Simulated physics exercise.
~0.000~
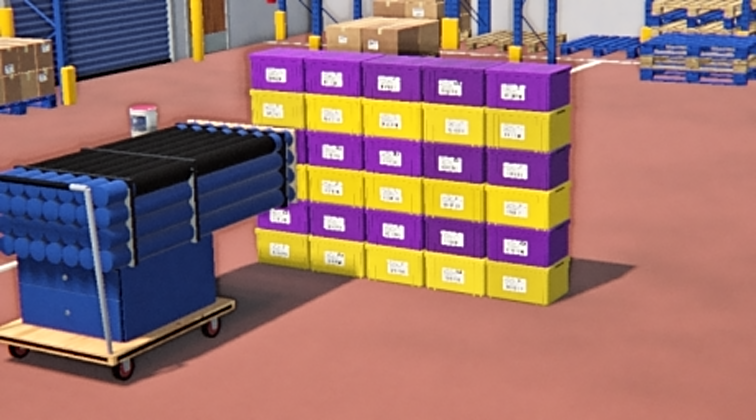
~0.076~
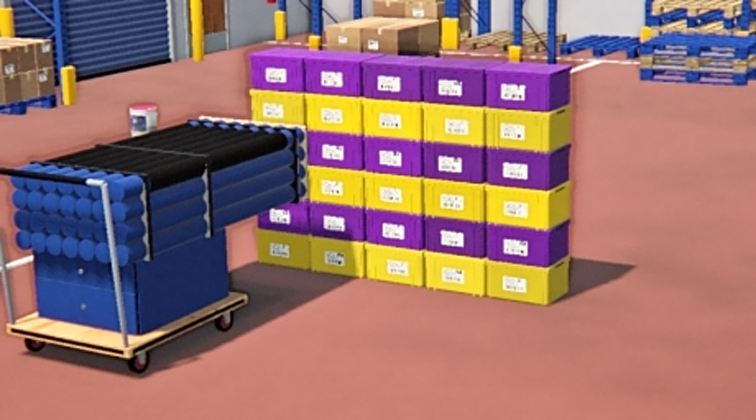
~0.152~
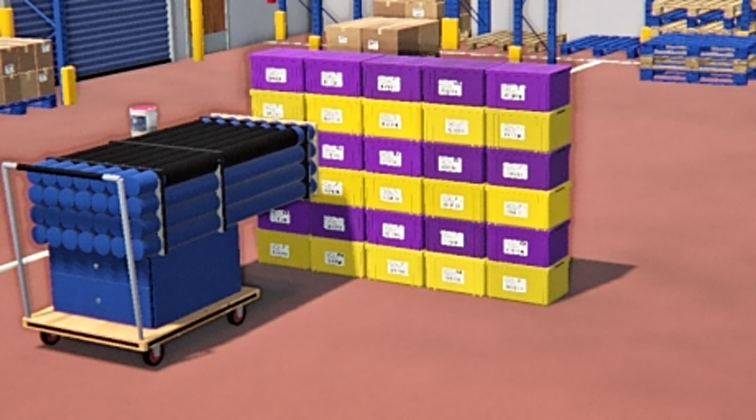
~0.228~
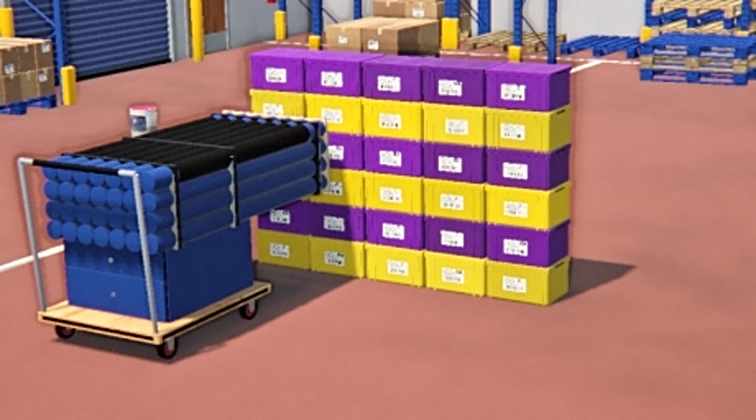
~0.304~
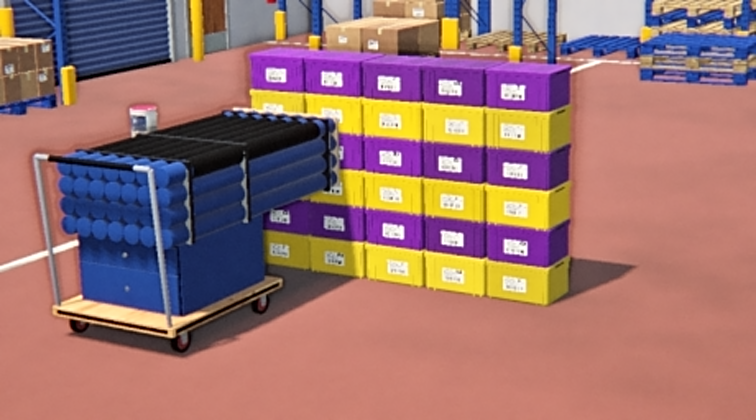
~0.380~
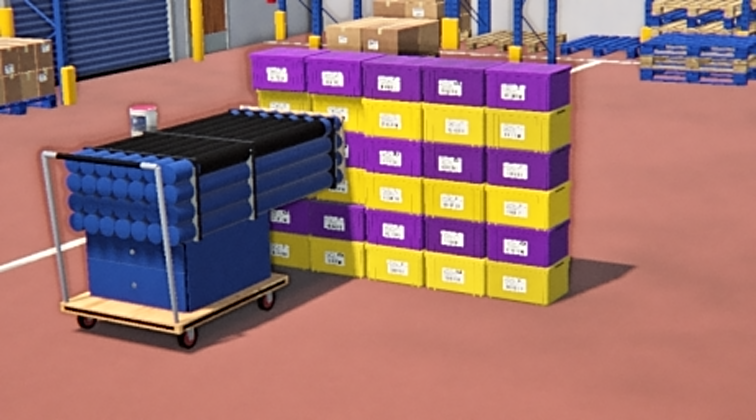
In a warehouse, a trolley loaded with blue pipes rolled rightward toward a wall of stacked purple and yellow totes, then its load pushed into the left end, nudging a few of them slightly.
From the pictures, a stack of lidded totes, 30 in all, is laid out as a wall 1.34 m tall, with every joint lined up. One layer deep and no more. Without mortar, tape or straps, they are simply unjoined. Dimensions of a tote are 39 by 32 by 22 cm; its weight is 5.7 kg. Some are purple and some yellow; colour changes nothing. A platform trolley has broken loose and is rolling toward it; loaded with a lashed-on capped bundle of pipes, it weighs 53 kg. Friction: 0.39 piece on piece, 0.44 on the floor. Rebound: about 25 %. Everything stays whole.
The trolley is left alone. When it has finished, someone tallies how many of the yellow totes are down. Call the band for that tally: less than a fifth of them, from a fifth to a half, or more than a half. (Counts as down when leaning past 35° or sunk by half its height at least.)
The tally is from a fifth to a half of them.
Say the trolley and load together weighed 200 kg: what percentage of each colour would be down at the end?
The split would be yellow 40, then purple 40 per cent.
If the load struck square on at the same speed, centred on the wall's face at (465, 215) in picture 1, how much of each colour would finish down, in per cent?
Yellow 0%, purple 0%.
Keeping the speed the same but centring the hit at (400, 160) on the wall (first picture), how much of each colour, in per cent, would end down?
The yellow ones would be 0 per cent down and the purple ones 0 per cent.
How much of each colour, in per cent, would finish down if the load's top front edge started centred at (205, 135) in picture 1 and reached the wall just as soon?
Result - yellow: 30%; purple: 30%.
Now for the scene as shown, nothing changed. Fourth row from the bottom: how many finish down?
2, all told.
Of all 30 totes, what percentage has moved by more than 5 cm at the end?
40 in a hundred end up shifted.
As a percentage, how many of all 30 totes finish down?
It works out at roughly 40 per cent.
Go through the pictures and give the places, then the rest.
In the first picture (pixels give the middle of a visible side), load (290, 154) 47 cm short of the wall; top yellow tote (517, 131); top purple tote (391, 83); none has stirred.
In the second picture, load (301, 150) 36 cm short of the wall; top yellow tote (517, 131).
In the third picture, load (312, 146) 24 cm short of the wall; top yellow tote (517, 131).
In the fourth picture, load (323, 143) 13 cm short of the wall; top yellow tote (517, 131).
In the fifth picture, load (333, 139) 14 mm short of the wall; top yellow tote (517, 131).
In the sixth picture, load (339, 138) 51 mm into the wall's line; top yellow tote (517, 131); top purple tote (391, 83); movement in 6 of them.
After 0.80 s, load 22 cm past the wall's line, still rolling; none of the 15 yellow totes down (0 of 30 in all colours); top yellow tote unmoved.
After 1.28 s, load 33 cm past the wall's line, still rolling; 6 of the 15 yellow totes down (12 of 30 in all colours); top yellow tote unmoved.
After 1.72 s, load 40 cm past the wall's line, still rolling; 6 of the 15 yellow totes down (12 of 30 in all colours); top yellow tote unmoved.
In the end (3.1 s), load 43 cm past the wall's line, stopped; 6 of the 15 yellow totes down (12 of 30 in all colours); top yellow tote unmoved; top purple tote unmoved. That is 40 per cent. From the last view, middles, top yellow tote near (529, 126), top purple tote near (404, 79).
